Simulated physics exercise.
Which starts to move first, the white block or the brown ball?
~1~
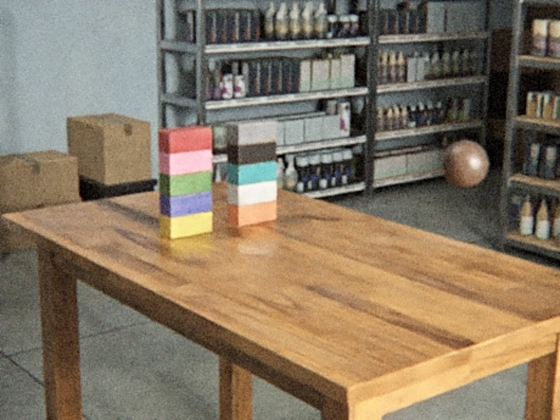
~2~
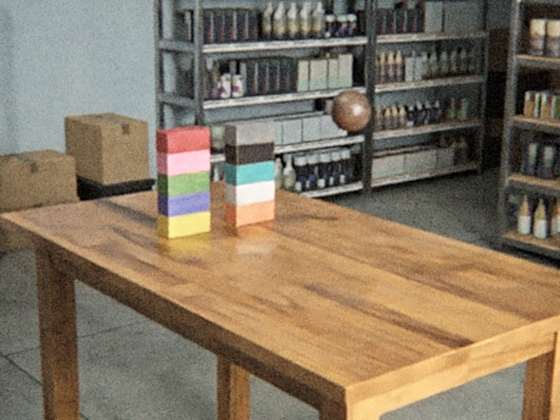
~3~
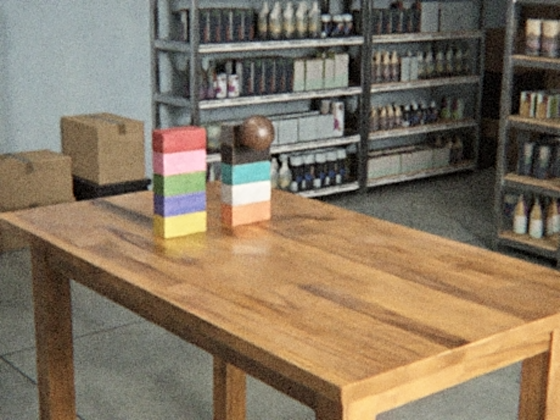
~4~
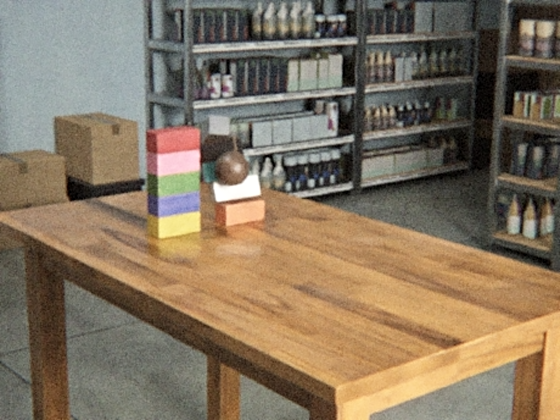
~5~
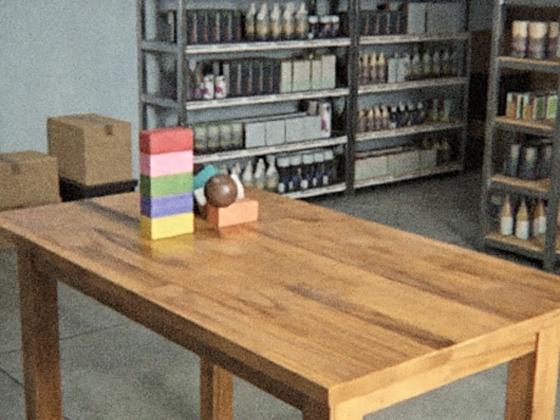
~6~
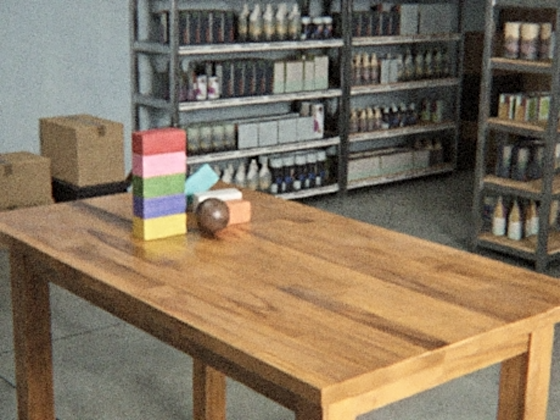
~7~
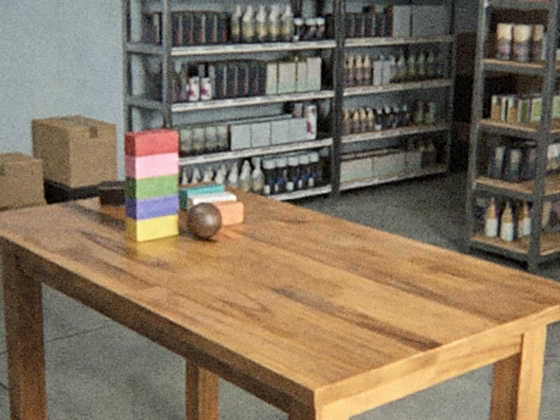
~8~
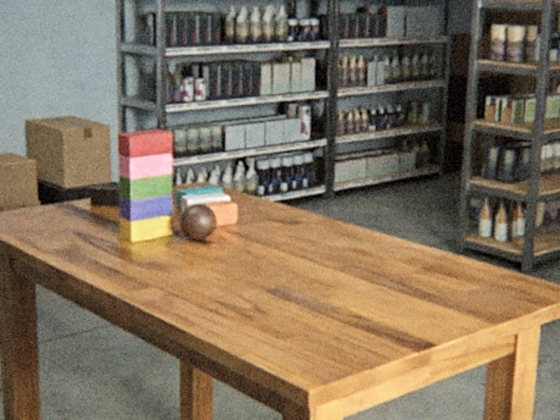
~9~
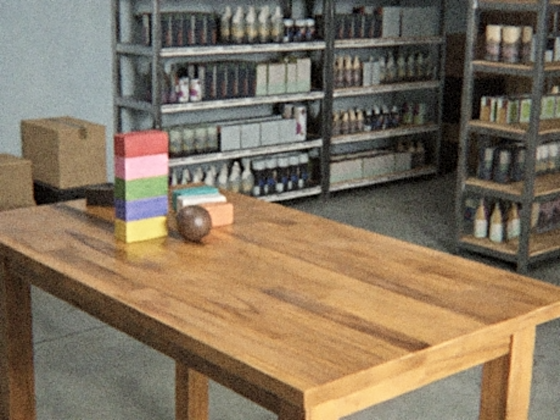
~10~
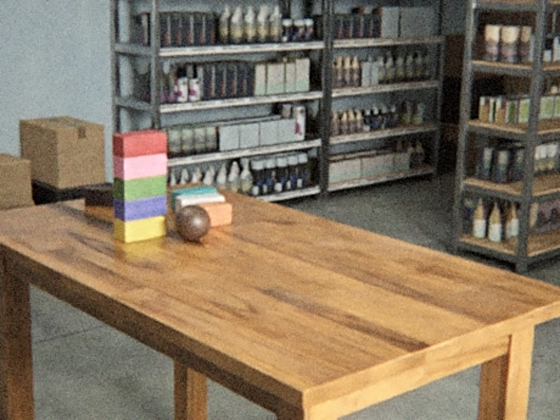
The brown ball moves first. It is already flying toward the stacks while the white block is still in place, and the white block shifts only after the ball reaches its stack.
